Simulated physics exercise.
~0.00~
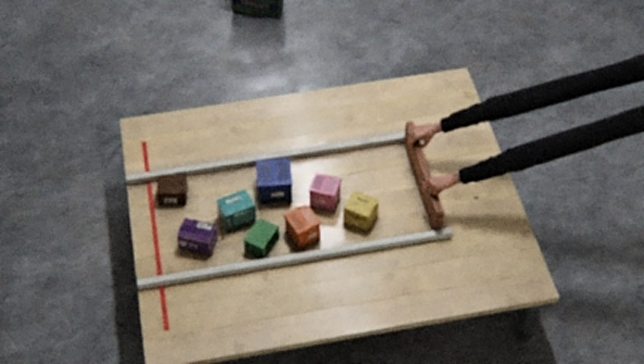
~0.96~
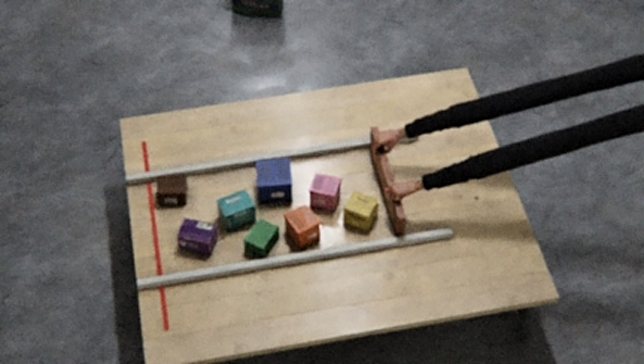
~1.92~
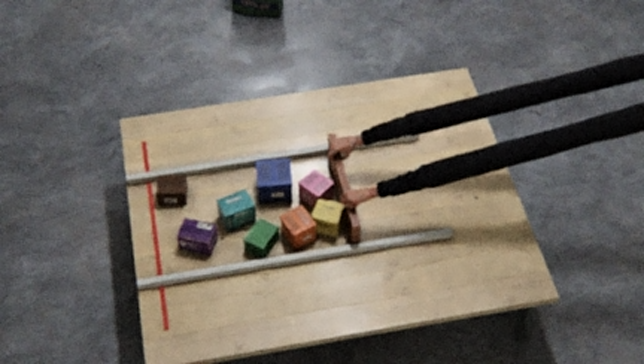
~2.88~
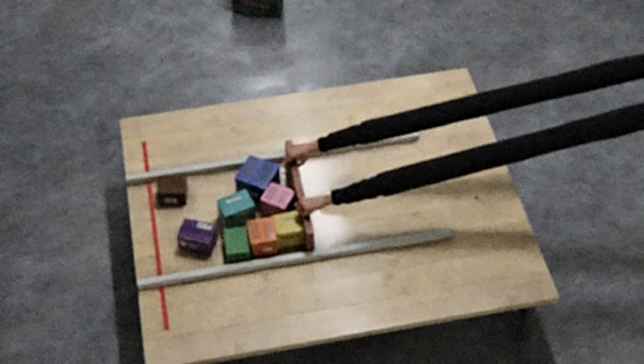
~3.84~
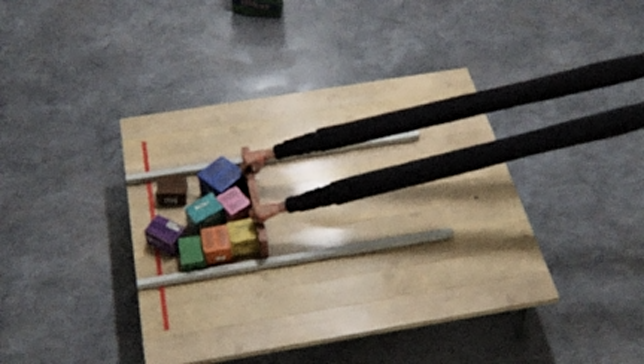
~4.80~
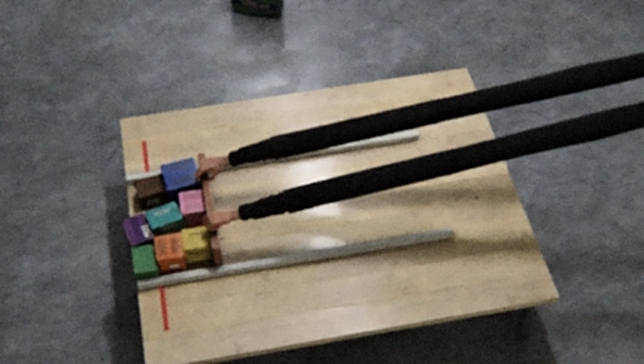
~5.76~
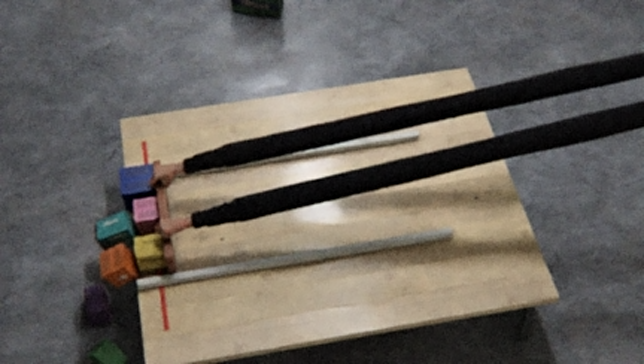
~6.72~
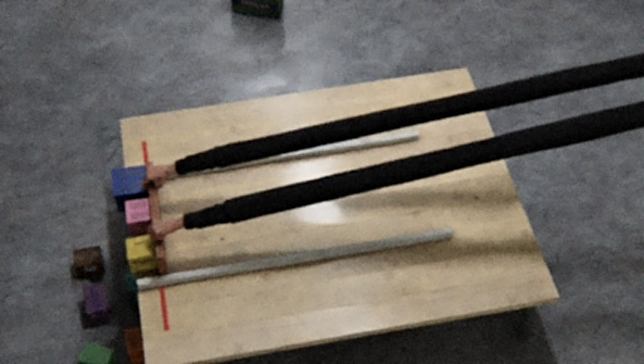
Two long black-sleeved arms reach in from the right, gripping a reddish-brown plank at the right end of two pale rails on a low wooden platform, seen from above at an angle. Between the rails sit eight small boxes, with brown and purple at left, turquoise, blue and green in the middle, and pink, orange and yellow nearer the plank. The arms push the plank left, gathering the boxes into a cluster and driving them across the red tape. Green, purple and brown drop off the left edge, then turquoise and orange follow. The plank stops by the tape, with blue, pink and yellow still up at the rim.
